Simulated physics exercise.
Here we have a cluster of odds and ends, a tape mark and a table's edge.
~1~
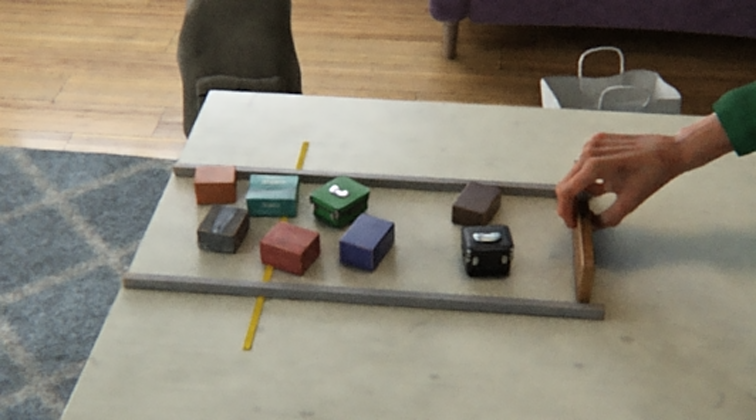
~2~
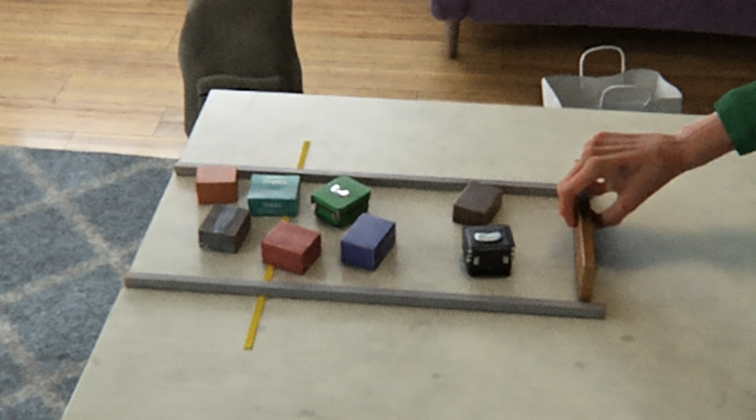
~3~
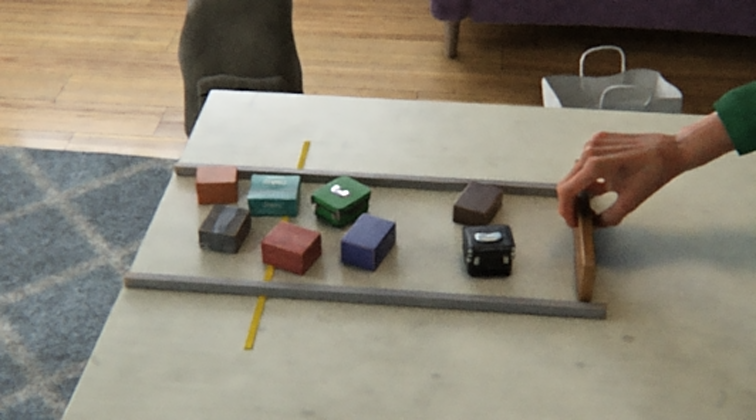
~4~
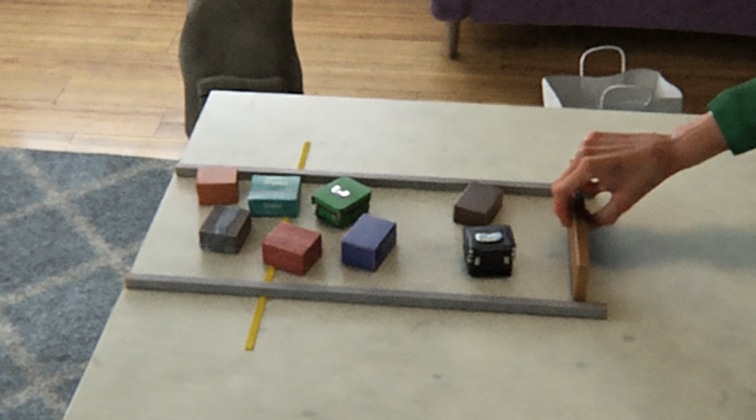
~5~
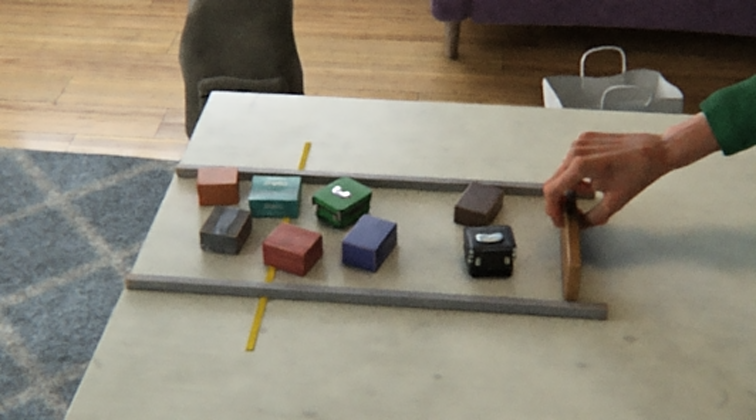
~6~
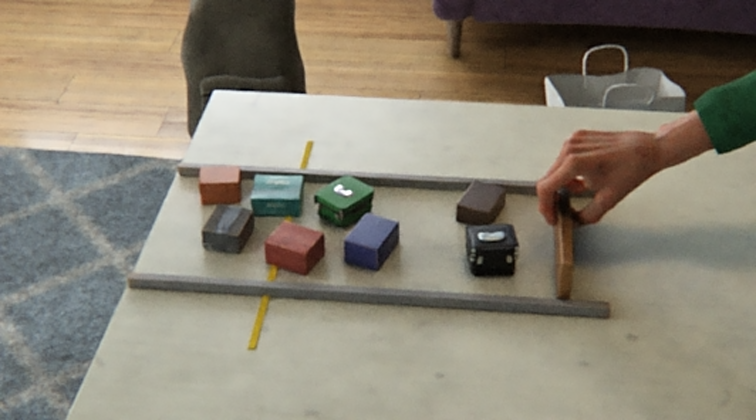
On a pale tabletop between two grey rails, a hand slides an upright wooden board slightly left toward eight still, coloured boxes.
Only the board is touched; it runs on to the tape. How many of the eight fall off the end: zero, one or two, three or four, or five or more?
In the end the number that fall off is one or two.
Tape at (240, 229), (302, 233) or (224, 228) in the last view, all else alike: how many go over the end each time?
The counts: 4, 0 and 4.
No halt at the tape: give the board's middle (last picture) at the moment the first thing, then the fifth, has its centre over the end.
First at (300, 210), next at (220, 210).
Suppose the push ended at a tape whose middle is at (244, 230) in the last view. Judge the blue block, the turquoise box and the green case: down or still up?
The blue block is kept; the turquoise box is lost; the green case survives.
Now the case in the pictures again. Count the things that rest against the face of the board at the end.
That makes 2.
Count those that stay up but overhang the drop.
That would be 1.
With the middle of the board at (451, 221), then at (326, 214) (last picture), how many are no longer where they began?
2 and 8.
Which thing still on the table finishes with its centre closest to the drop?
It is the grey box.
Soon after, none off yet; orange block at rest near (221, 185); grey box at rest near (229, 228); turquoise box at rest near (278, 195).
After that, none off yet; orange block at rest near (221, 185); grey box moving near (221, 227); turquoise box moving near (271, 195).
In the end, the number that fall off is one or two; gone, orange block.
